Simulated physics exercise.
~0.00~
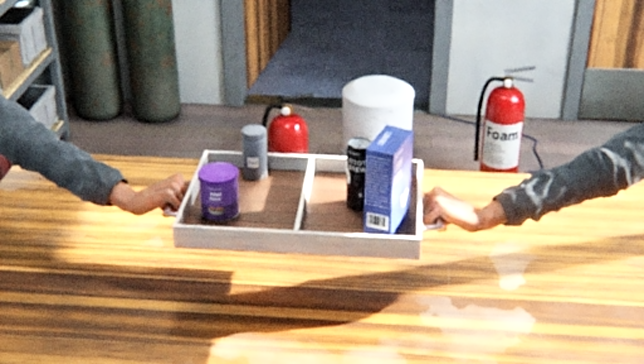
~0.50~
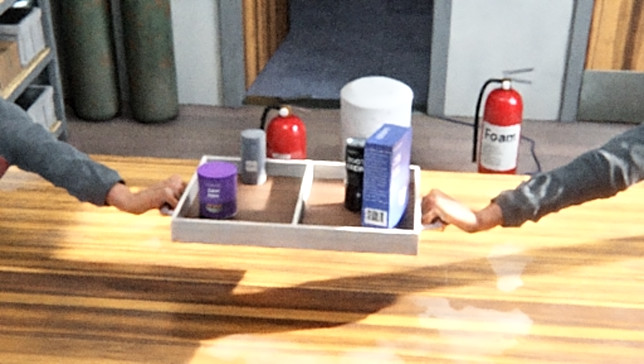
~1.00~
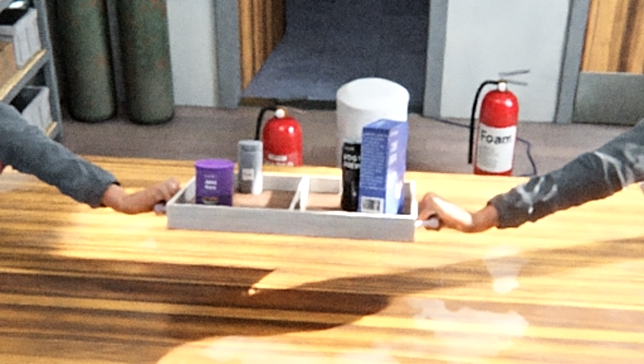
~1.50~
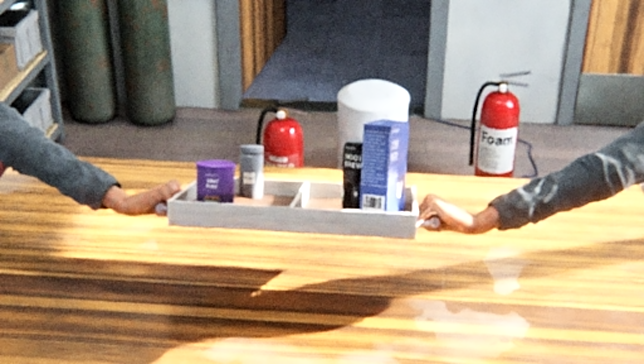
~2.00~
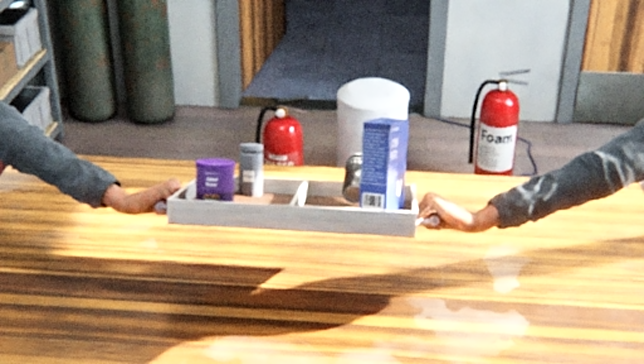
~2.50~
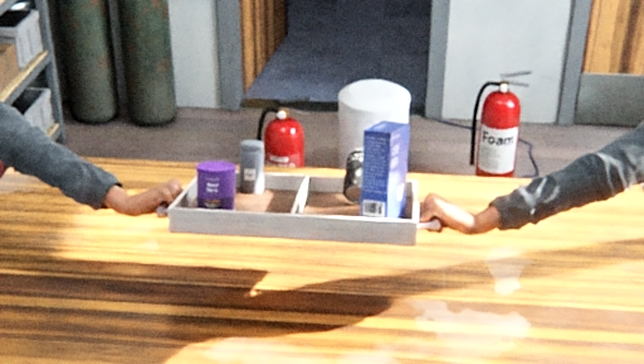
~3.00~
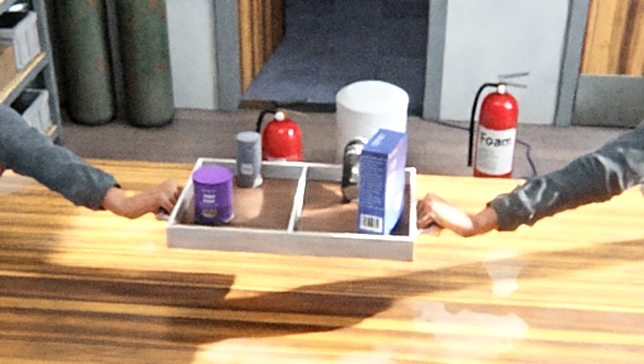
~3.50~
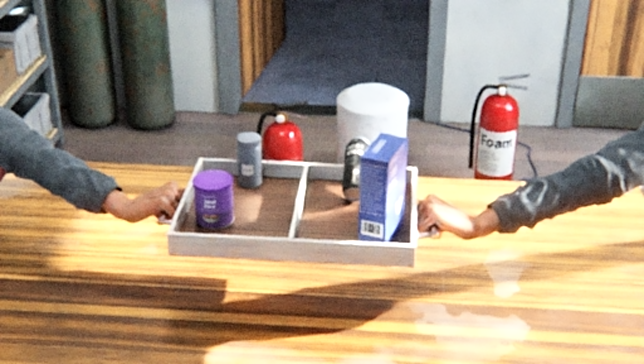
A black can toppled over when two hands tipped the far edge of a serving tray downward, then levelled it again above a wooden table, leaving the can lying on its side while the blue packet, purple tin and grey shaker stayed standing aboard.
